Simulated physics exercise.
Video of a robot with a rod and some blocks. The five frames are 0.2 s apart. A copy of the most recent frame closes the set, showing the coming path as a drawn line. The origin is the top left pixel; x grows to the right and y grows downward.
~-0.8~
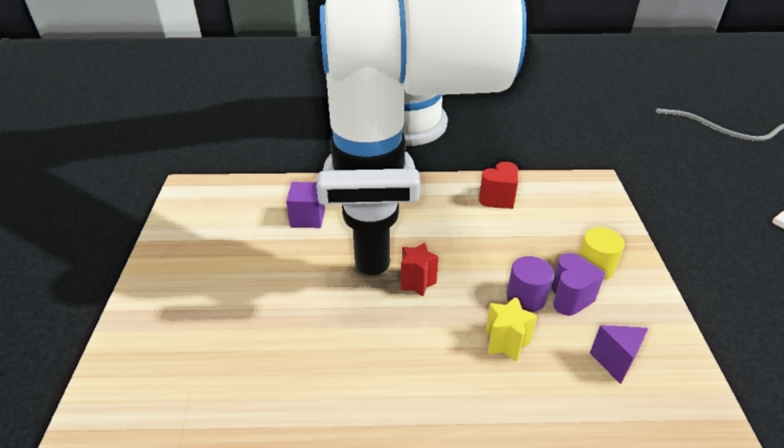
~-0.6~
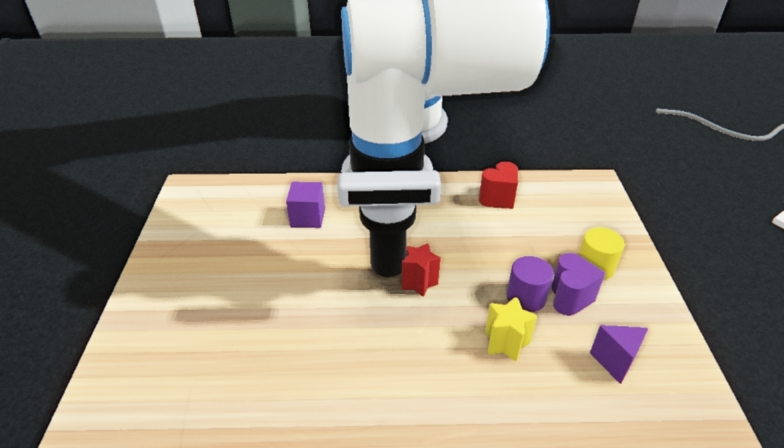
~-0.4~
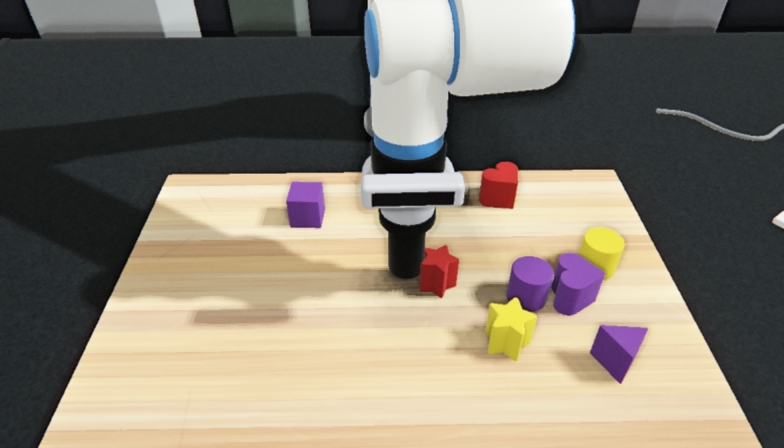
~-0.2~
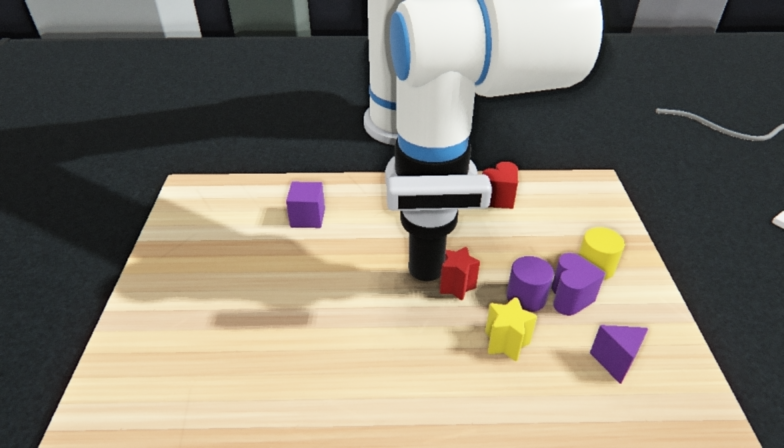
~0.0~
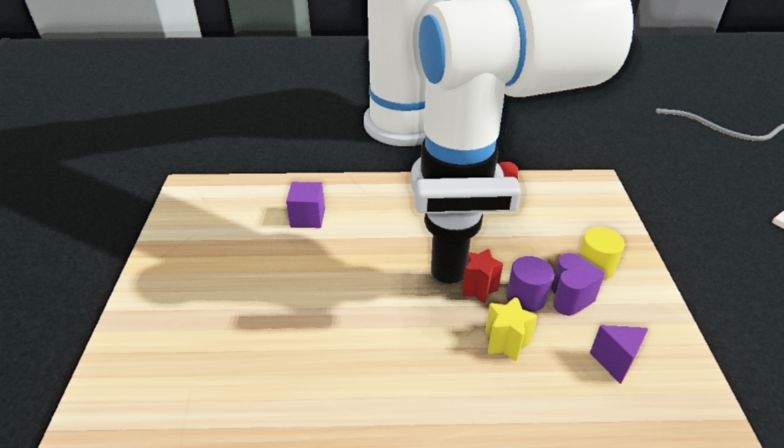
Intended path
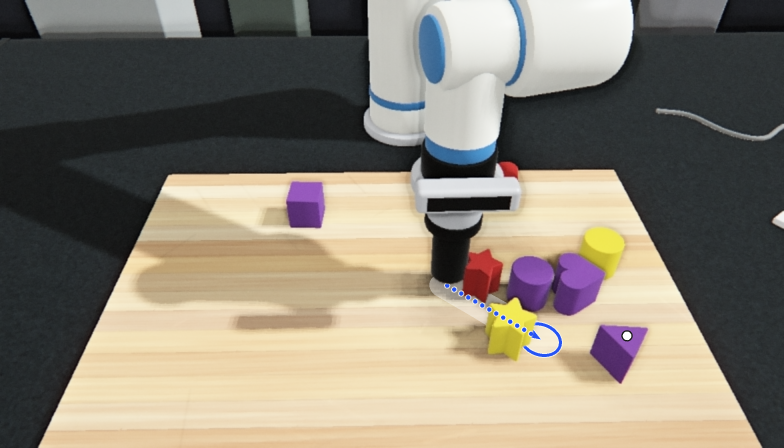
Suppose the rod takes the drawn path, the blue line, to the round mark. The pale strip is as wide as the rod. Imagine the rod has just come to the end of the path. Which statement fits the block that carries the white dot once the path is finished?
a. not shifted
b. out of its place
It's a.
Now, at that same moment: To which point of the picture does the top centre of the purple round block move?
It should be at about (571, 269).
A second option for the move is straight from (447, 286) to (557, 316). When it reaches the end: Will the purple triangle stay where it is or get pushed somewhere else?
Undisturbed, or as good as.
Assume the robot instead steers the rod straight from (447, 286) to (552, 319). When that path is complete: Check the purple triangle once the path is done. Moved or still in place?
That block stays.
The drawn path runs from (447, 286) directly to (541, 339); the dot is on the purple triangle.
What follows on the original path. One third of the way, rod at (479, 288); red star-shaped block at (509, 265), turned 30° anticlockwise; purple round block at (545, 270); purple heart at (583, 271).
Two thirds of the way, rod at (511, 306); red star-shaped block at (532, 274), turned 55° anticlockwise; yellow star-shaped block at (517, 321), turned 20° clockwise; purple round block at (568, 271); purple heart at (604, 268), turned 15° anticlockwise.
At the end, rod at (545, 325); red star-shaped block at (535, 278), turned 80° anticlockwise; yellow star-shaped block at (529, 334), turned 55° clockwise; purple round block at (571, 269); purple heart at (607, 267); purple triangle not moved.
